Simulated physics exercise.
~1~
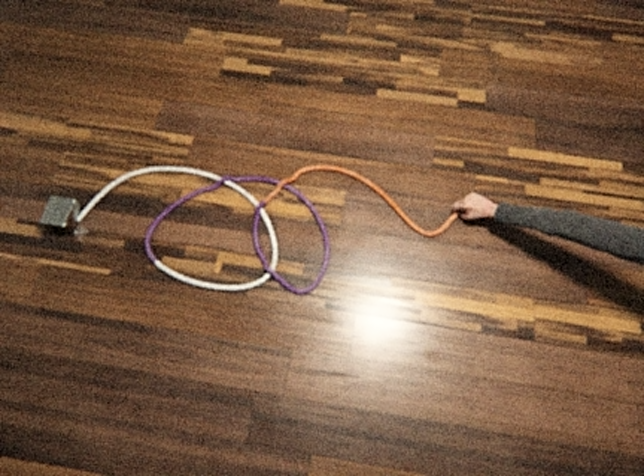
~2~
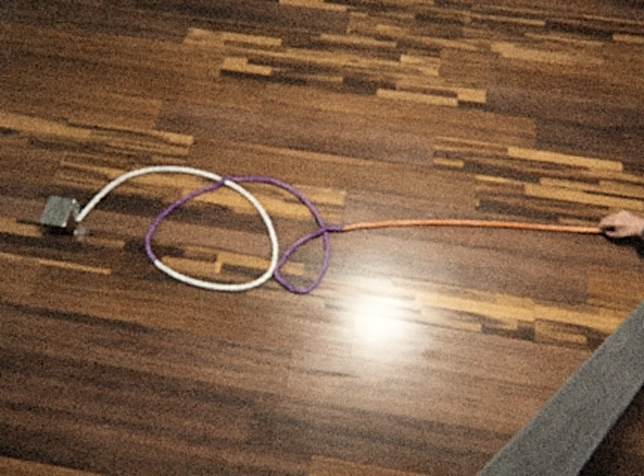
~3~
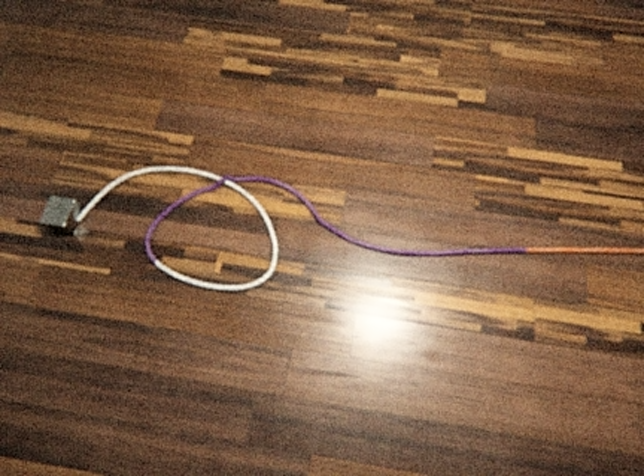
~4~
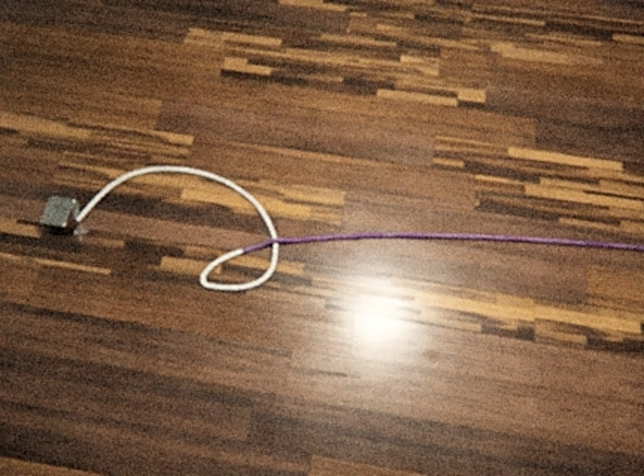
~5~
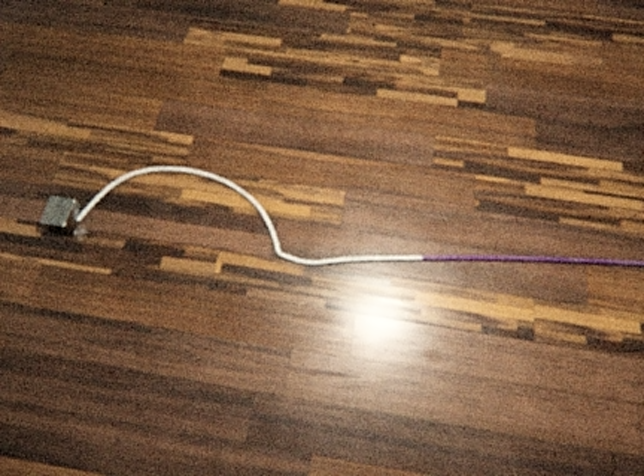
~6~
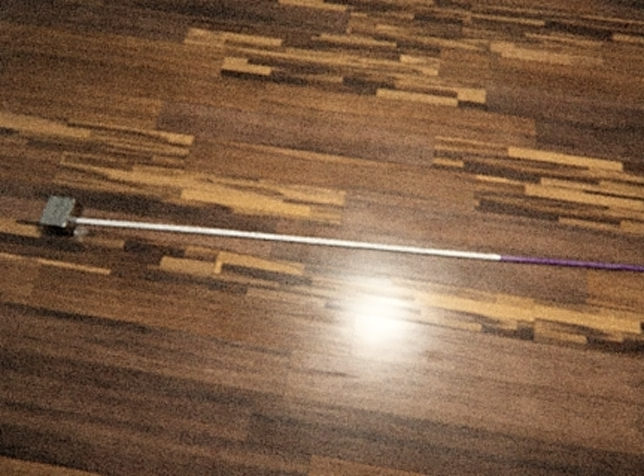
A rope coloured white, purple and orange lies in overlapping loops on a dark wooden floor with paler strips, seen from above, its white end fixed to a small grey block at left. A hand at the end of a grey sleeve holds the orange end and pulls it right, drawing that section straight. The hand leaves the view as the purple loop on the right opens and slides away. The remaining loop shrinks to a small white one, then comes undone, leaving a curve. Finally the rope stretches from the block in a straight line, without a knot in sight.
